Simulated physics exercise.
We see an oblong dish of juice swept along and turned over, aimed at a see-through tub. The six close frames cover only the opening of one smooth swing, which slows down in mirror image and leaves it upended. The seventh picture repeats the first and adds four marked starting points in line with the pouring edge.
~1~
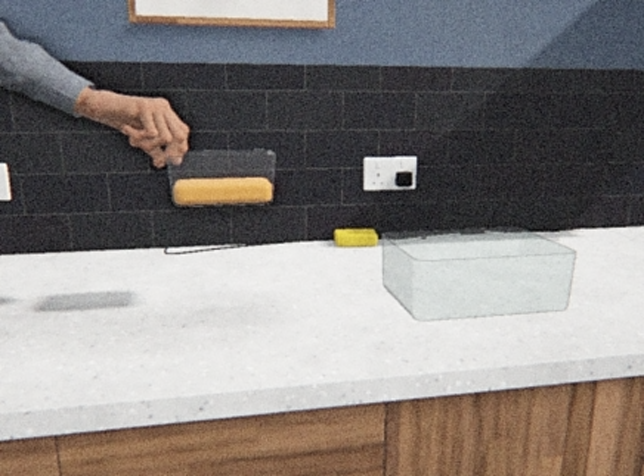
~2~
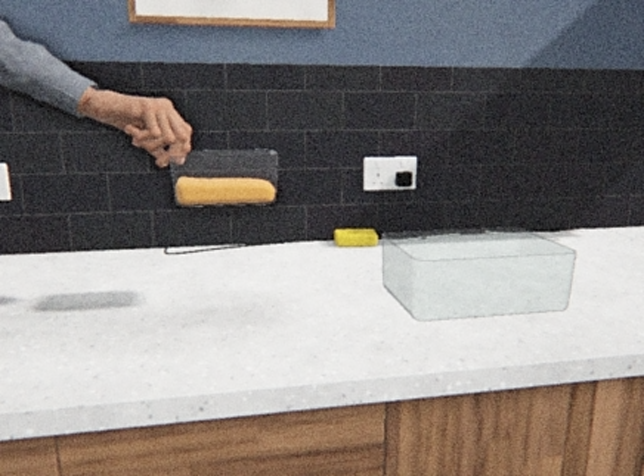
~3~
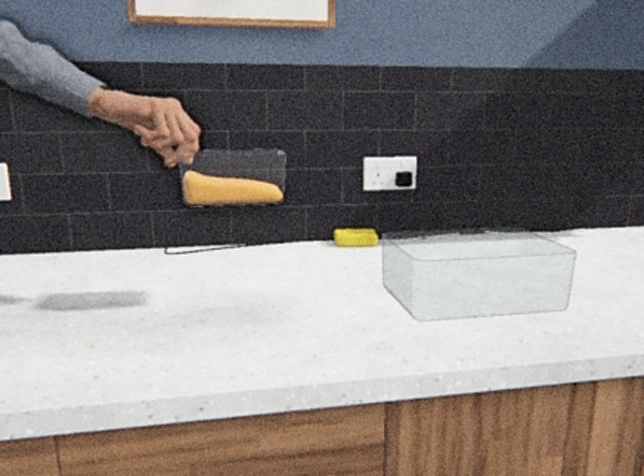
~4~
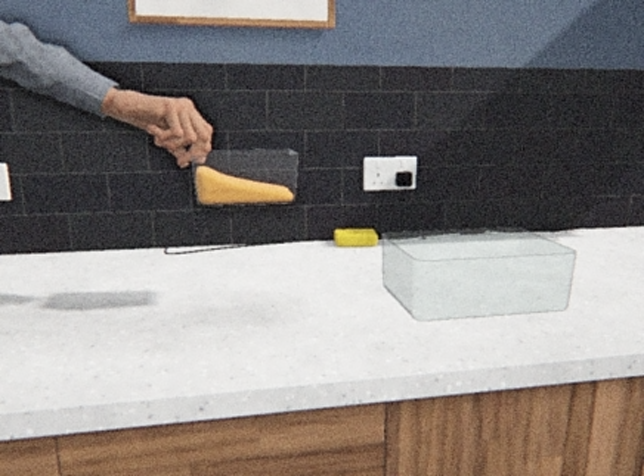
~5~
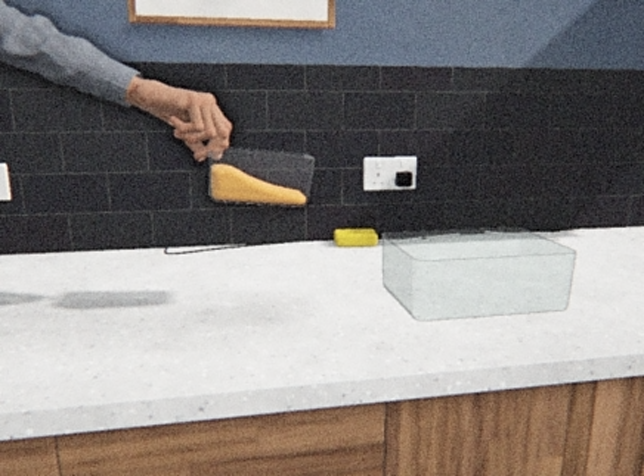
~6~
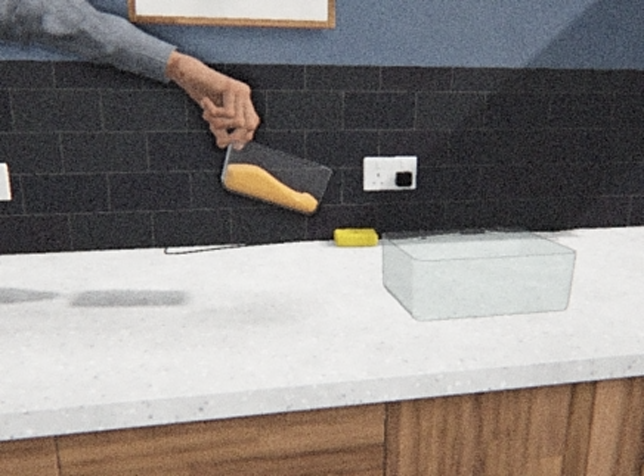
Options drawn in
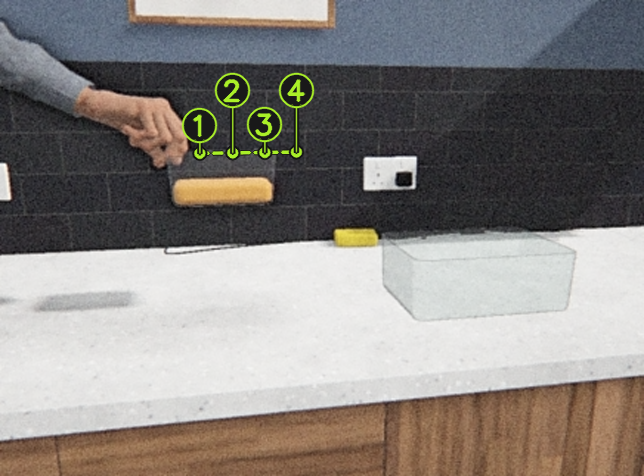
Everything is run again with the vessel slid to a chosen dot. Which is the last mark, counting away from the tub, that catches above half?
The limit is 4.
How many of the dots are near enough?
One.
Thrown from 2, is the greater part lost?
Yes.
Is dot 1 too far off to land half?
Yes, that goes wrong.
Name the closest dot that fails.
Here it is dot 3.
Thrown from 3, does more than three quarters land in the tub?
No, less.
On the marked copy, 1 at (199, 153); 2 at (232, 152); 3 at (264, 152); 4 at (296, 152).
Choosing 1, about 0 % lands in the tub, 100 % falls short.
Choosing 2, about 0 % lands in the tub, 99 % falls short.
Choosing 3, about 31 % lands in the tub, 66 % falls short and 3 % goes beside or beyond.
Choosing 4, about 68 % lands in the tub, 27 % falls short and 5 % goes beside or beyond.
